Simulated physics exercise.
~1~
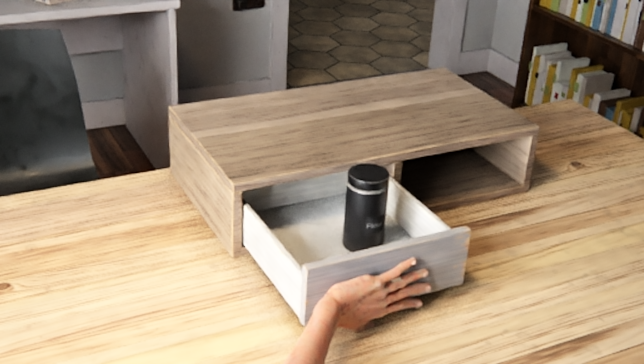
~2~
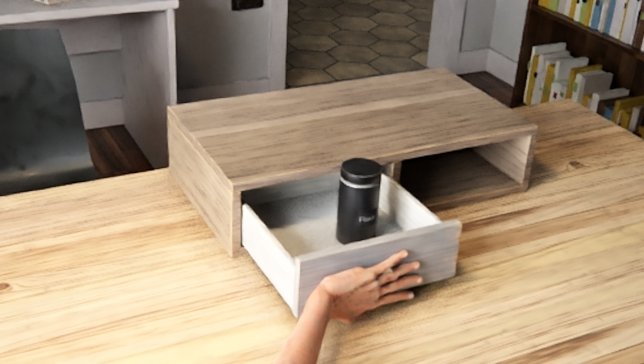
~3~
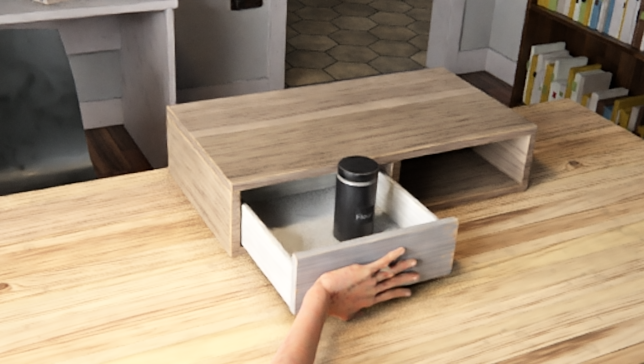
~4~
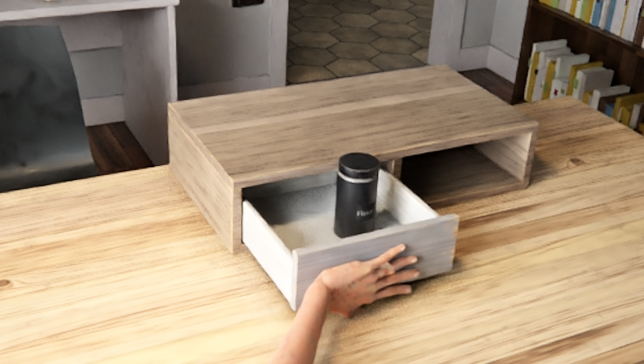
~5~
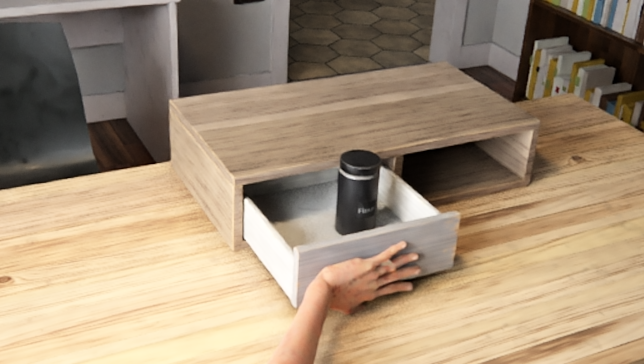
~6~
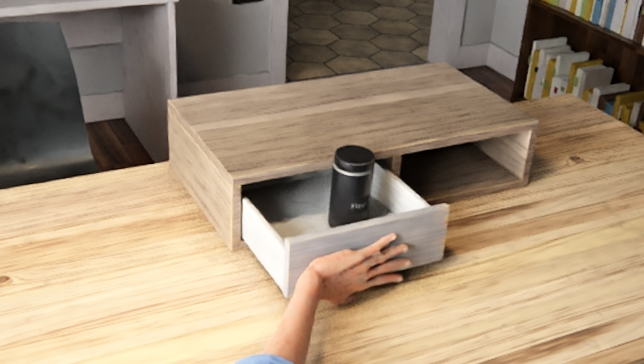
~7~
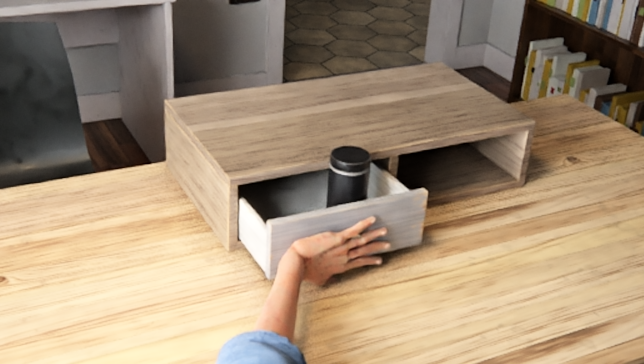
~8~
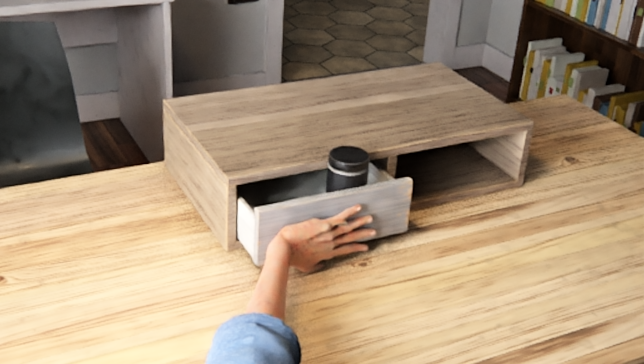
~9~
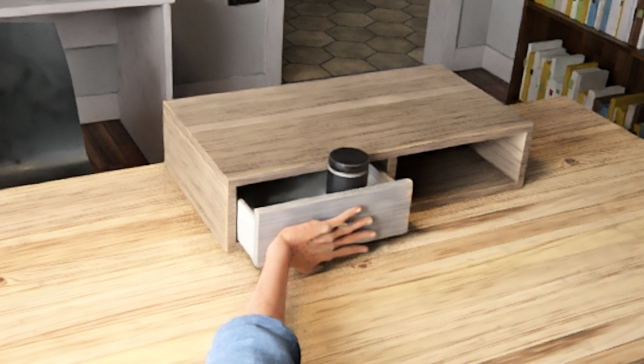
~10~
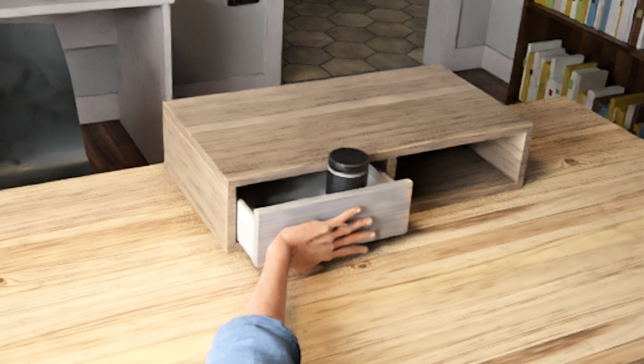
A pale wooden drawer holding an upright black jar stands pulled out from the left side of a low wooden cabinet, seen from above on a light wood tabletop in a home. The cabinet's right compartment is open, with a grey chair behind at left and a bookshelf at upper right. A hand rests against the drawer front and pushes it slightly inward, then pauses. It pushes again, and the drawer slides farther in, carrying the jar back toward the cabinet's top edge. The drawer then stops, still ajar, with the hand on its front and the jar upright.
